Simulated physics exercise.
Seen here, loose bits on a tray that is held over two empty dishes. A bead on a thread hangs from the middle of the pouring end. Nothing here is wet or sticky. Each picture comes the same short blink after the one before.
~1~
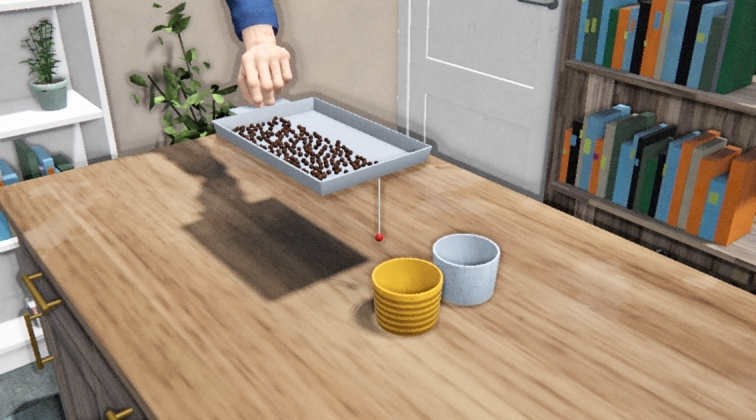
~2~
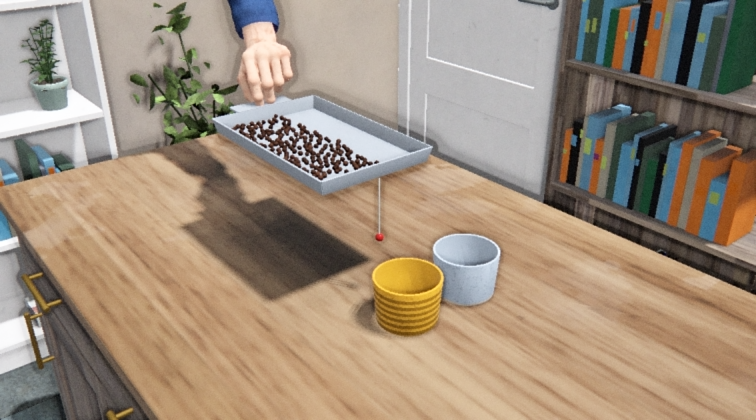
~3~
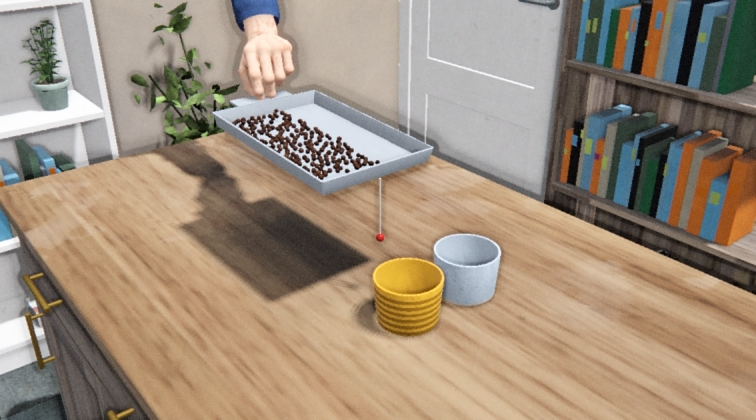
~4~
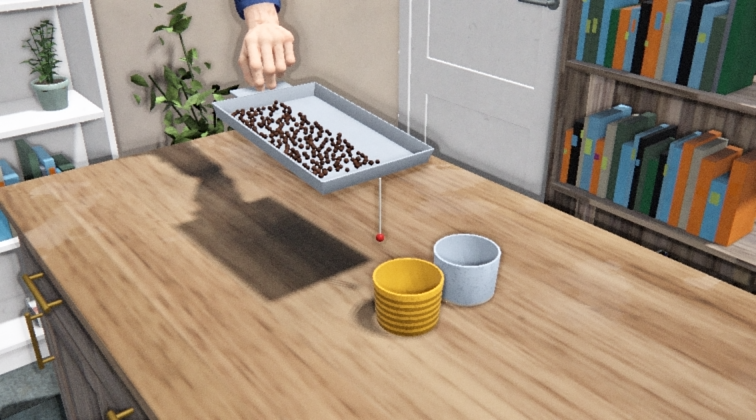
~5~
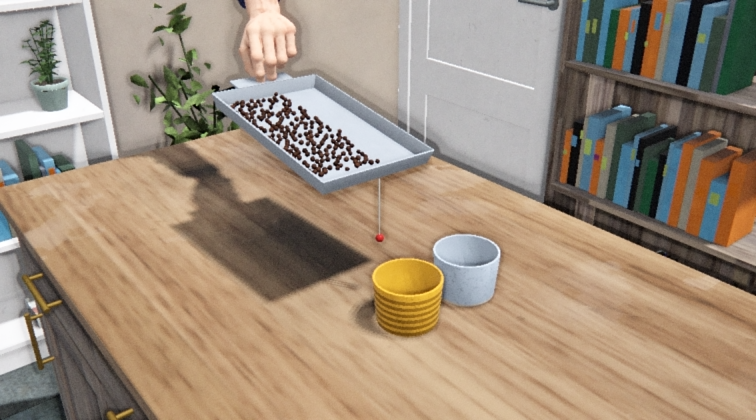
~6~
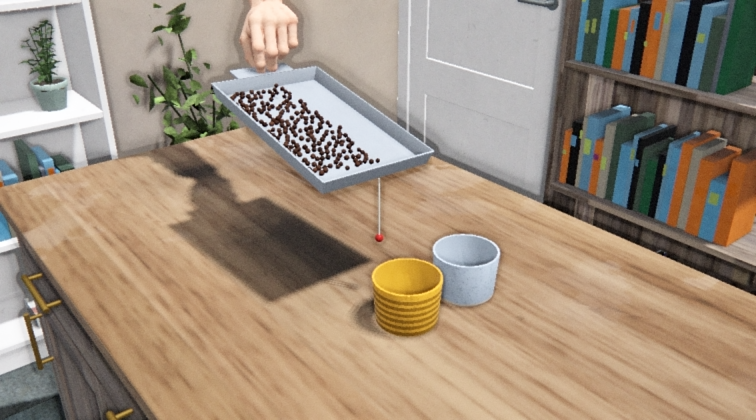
A hand gradually raising the back of a grey tray of small brown berries above yellow and pale blue dishes.
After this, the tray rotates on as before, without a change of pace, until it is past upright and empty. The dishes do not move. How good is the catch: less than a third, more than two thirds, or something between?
Caught overall: Between a third and two thirds.
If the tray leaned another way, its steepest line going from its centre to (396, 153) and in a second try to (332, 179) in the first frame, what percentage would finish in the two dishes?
About 0 and 0 per cent.
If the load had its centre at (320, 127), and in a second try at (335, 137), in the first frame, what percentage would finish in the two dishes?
Roughly 50 per cent, and 50 per cent.
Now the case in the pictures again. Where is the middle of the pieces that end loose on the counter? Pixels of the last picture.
Around (412, 283).
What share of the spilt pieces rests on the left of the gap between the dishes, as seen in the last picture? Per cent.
It comes to 70 per cent or so.
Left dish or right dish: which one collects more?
It is left.
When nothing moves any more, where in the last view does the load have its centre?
Roughly at (425, 300).
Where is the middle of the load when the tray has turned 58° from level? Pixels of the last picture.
Close to (380, 162).
Soon, tray tipped steeply; nearly all on the tray; a stray few in the left dish; a stray few in the right dish; a stray few outside both; a stray few in the air.
A while on, tray tipped right over; about half on the tray; a stray few in the left dish; a stray few in the right dish; a small part outside both; about a third in the air.
Towards the end, tray tipped past a quarter turn; about a third in the left dish; a small part in the right dish; about half outside both.
Finally, tray tipped past a quarter turn; about a third in the left dish; a small part in the right dish; about half outside both.
